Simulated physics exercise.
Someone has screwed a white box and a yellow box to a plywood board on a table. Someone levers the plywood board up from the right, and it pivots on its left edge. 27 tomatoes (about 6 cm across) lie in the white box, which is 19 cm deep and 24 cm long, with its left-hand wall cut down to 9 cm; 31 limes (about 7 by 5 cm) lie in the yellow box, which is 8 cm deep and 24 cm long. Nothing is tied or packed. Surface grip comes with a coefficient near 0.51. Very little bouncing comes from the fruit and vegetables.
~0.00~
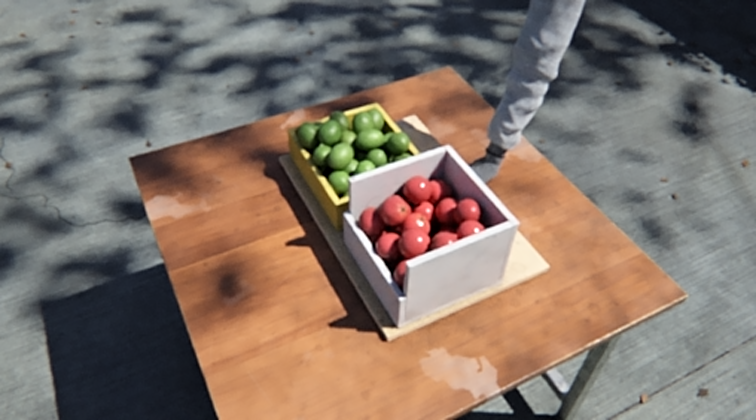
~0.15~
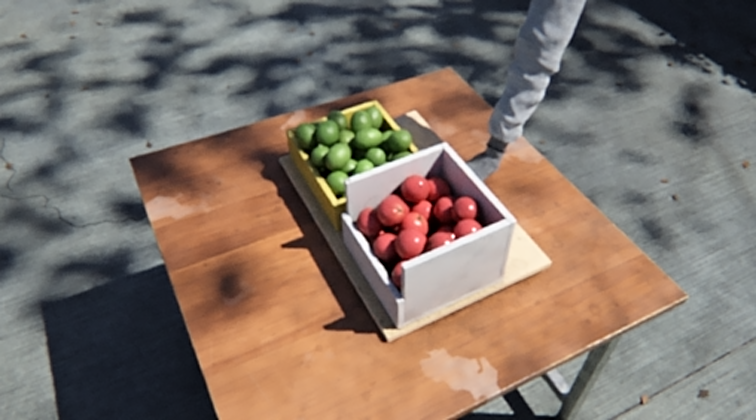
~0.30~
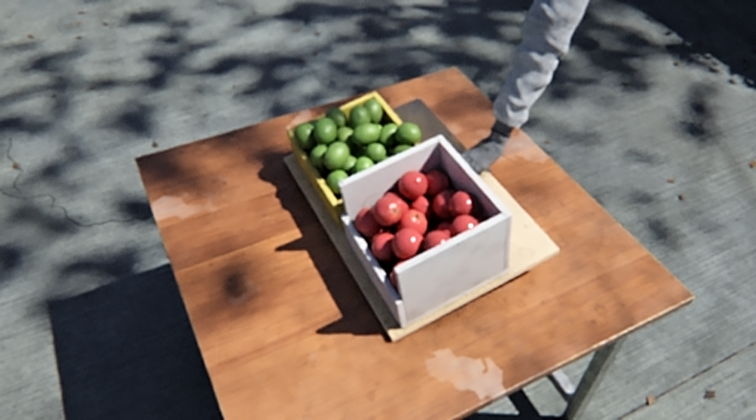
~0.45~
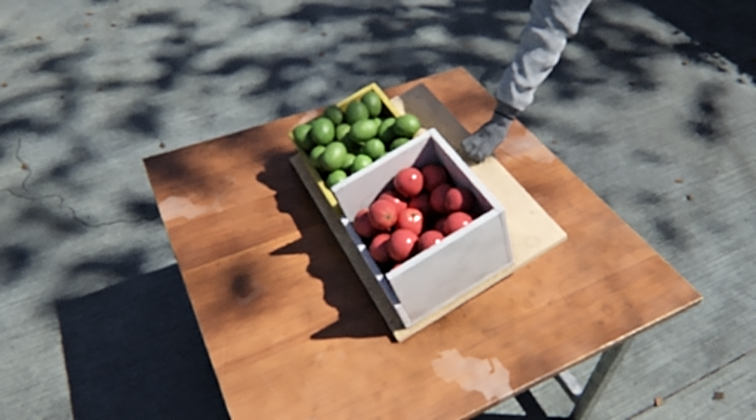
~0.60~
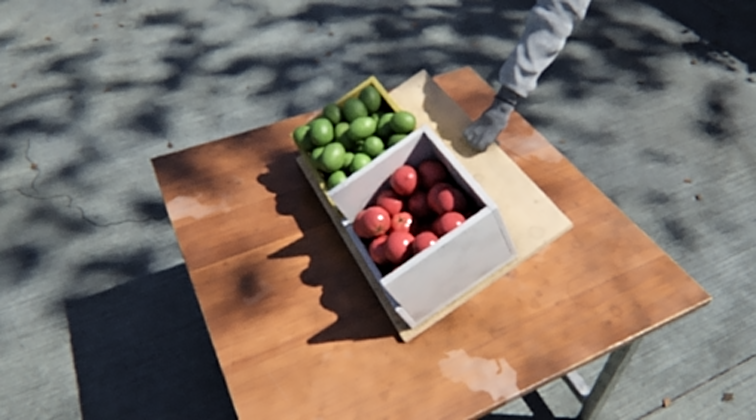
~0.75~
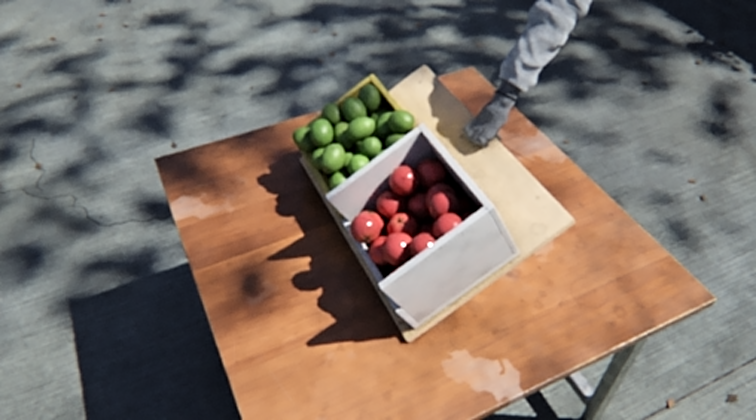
A plywood board on a table, holding a white box of round red fruit and a yellow box of green fruit, tilted steadily up from the right as a gray-gloved hand lifted it.
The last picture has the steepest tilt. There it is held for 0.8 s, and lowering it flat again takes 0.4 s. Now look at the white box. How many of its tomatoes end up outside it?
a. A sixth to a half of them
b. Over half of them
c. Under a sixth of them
Option c: Under a sixth of them.
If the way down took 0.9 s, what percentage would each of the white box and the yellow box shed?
White box 10, yellow box 0 per cent.
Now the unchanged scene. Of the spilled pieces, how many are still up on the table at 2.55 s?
Count of pieces: About 3.
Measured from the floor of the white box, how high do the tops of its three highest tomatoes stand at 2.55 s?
Near 16 centimetres, I'd say.
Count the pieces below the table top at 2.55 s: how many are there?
The number is close to 1.
After 1.04 s, tilt 27°; 1 of 27 out of the white box and 0 of 31 out of the yellow box.
After 1.40 s, tilt 27°; 1 of 27 out of the white box and 1 of 31 out of the yellow box.
After 1.90 s, tilt 1°; 1 of 27 out of the white box and 2 of 31 out of the yellow box.
Outcome (at 2.55 s), 2 of 27 out of the white box and 2 of 31 out of the yellow box. Asked share, 2 of 27, 7 per cent.
